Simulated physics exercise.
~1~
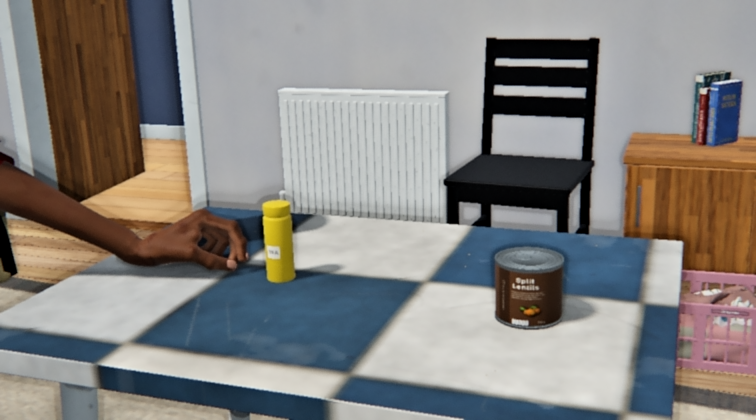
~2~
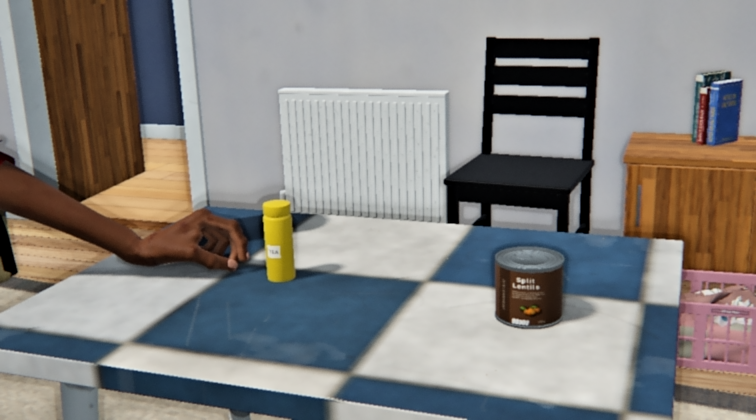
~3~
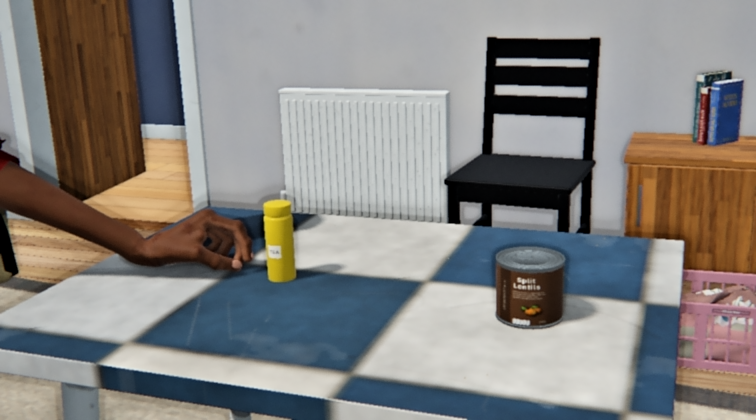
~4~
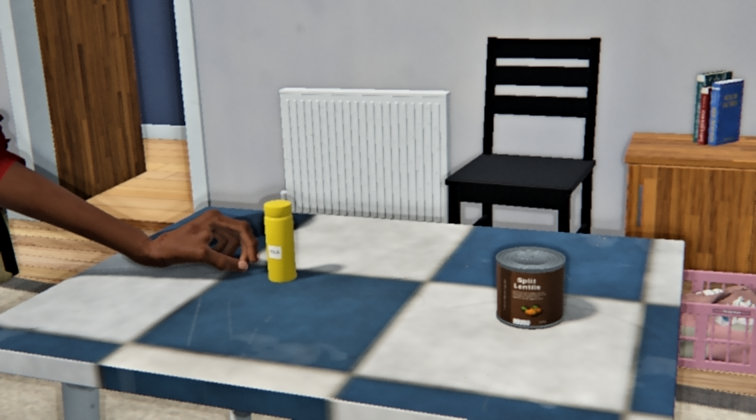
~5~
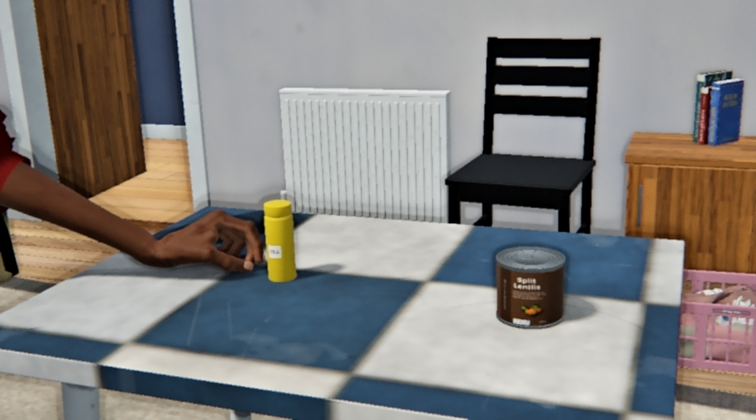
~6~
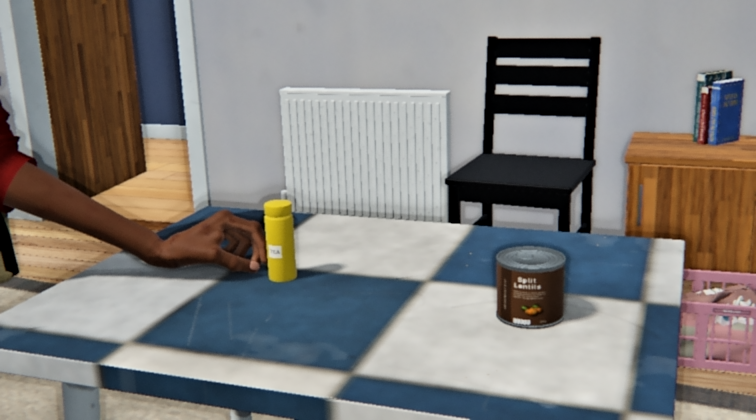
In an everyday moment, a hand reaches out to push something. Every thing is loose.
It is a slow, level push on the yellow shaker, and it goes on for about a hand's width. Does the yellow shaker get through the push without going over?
It is left on its base.
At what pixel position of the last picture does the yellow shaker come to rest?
The object finishes roughly at pixel (356, 247).
Then, 0.30 s later than the last frame, yellow shaker moved about its own width near (296, 242).
Then, 0.60 s later than the last frame, yellow shaker moved about its own width near (319, 244).
Then, 1.00 s later than the last frame, yellow shaker moved well along near (350, 246).
When it is over, moved from the start, yellow shaker. End places, in pixels of the last picture, yellow shaker near (356, 247).
